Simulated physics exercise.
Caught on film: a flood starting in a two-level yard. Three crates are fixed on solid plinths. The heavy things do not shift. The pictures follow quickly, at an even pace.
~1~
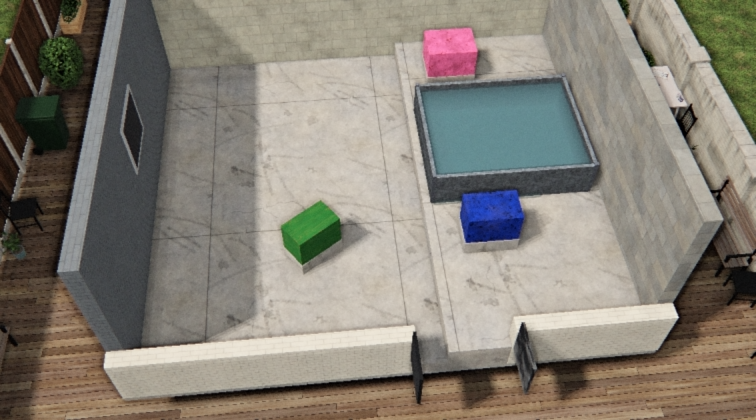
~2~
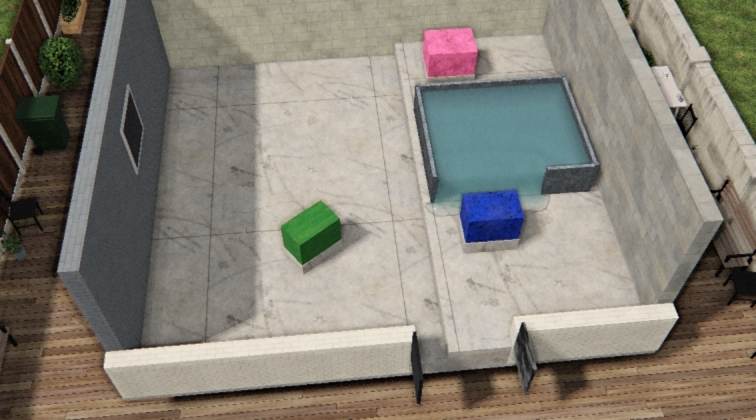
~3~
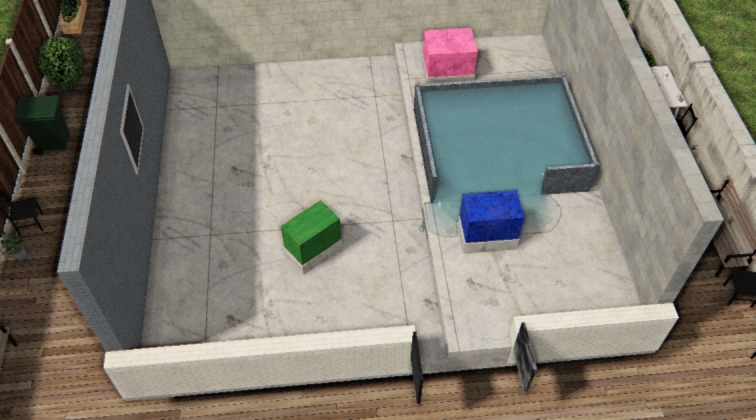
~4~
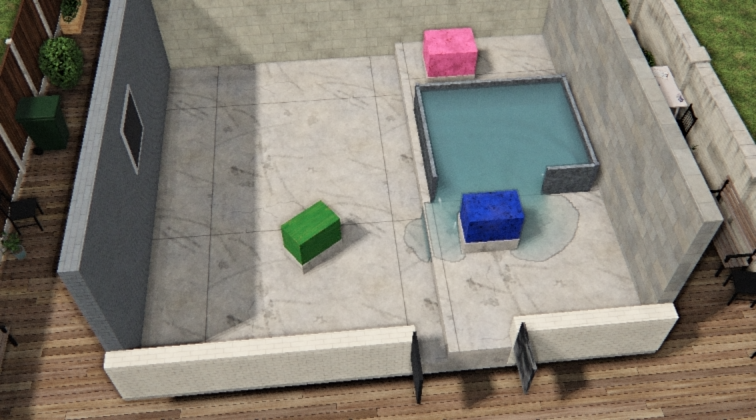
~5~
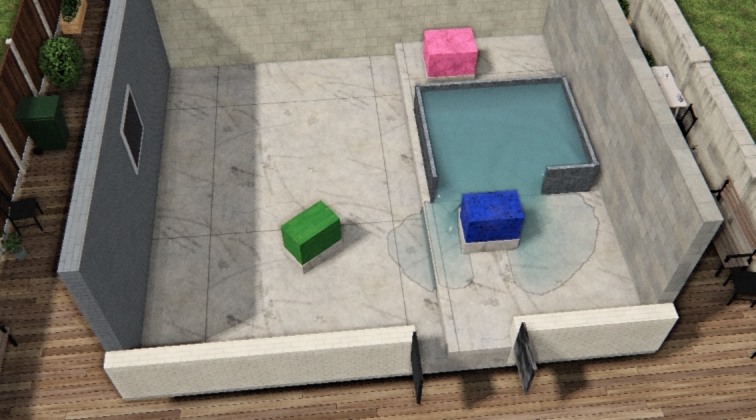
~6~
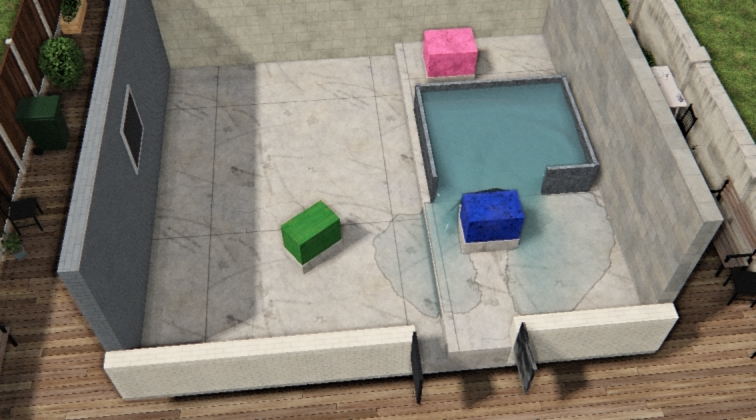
In a walled two-level yard, a section of the water tank's front wall disappeared, and water poured out around the blue block, then spread across the paving on both sides and over the step.
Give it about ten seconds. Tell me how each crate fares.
In the end: The pink crate stays dry; the blue crate gets wet; the green crate stays dry.
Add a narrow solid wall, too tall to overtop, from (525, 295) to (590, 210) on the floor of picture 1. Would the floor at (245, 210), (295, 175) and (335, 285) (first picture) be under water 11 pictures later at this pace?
As listed: Dry, not flooded, wet.
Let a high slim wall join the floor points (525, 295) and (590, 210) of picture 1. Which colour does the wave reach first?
The blue-painted one.
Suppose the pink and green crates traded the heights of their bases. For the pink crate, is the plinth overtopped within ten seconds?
My reading: The pink one is spared.
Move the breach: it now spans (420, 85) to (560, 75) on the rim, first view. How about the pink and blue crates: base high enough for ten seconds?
In short: The pink one is wetted; the blue one keeps dry.
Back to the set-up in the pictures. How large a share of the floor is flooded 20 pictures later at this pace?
Some 40 per cent.
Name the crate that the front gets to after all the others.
I say the crate marked pink.
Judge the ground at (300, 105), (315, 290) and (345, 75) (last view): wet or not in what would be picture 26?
In turn: Dry, wet, no water.
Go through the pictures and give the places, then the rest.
The first picture shows the water tank at (502, 127) is whole and still.
In the second picture, the front is at (432, 209), out from the gap at (489, 188).
In the third picture, water pours out at (489, 190) and has run to (427, 221).
In the fourth picture, water pours out at (488, 191) and has run to (433, 251).
In the fifth picture, water pours out at (488, 190) and has run to (539, 289).
In the sixth picture, the front is at a hidden place, out from the gap at (488, 191).
A moment on, water covers 25 % of the floor; the pink crate not reached, the blue crate water round its plinth, the green crate water round its plinth.
Next, water covers 35 % of the floor; the pink crate not reached, the blue crate water round its plinth, the green crate water round its plinth.
Then, water covers 40 % of the floor; the pink crate not reached, the blue crate water round its plinth, the green crate water round its plinth.
Later, water covers 60 % of the floor; the pink crate not reached, the blue crate water round its plinth, the green crate water round its plinth.
In the end, water covers 85 % of the floor; the pink crate stayed above the water, the blue crate was topped, the green crate stayed above the water.
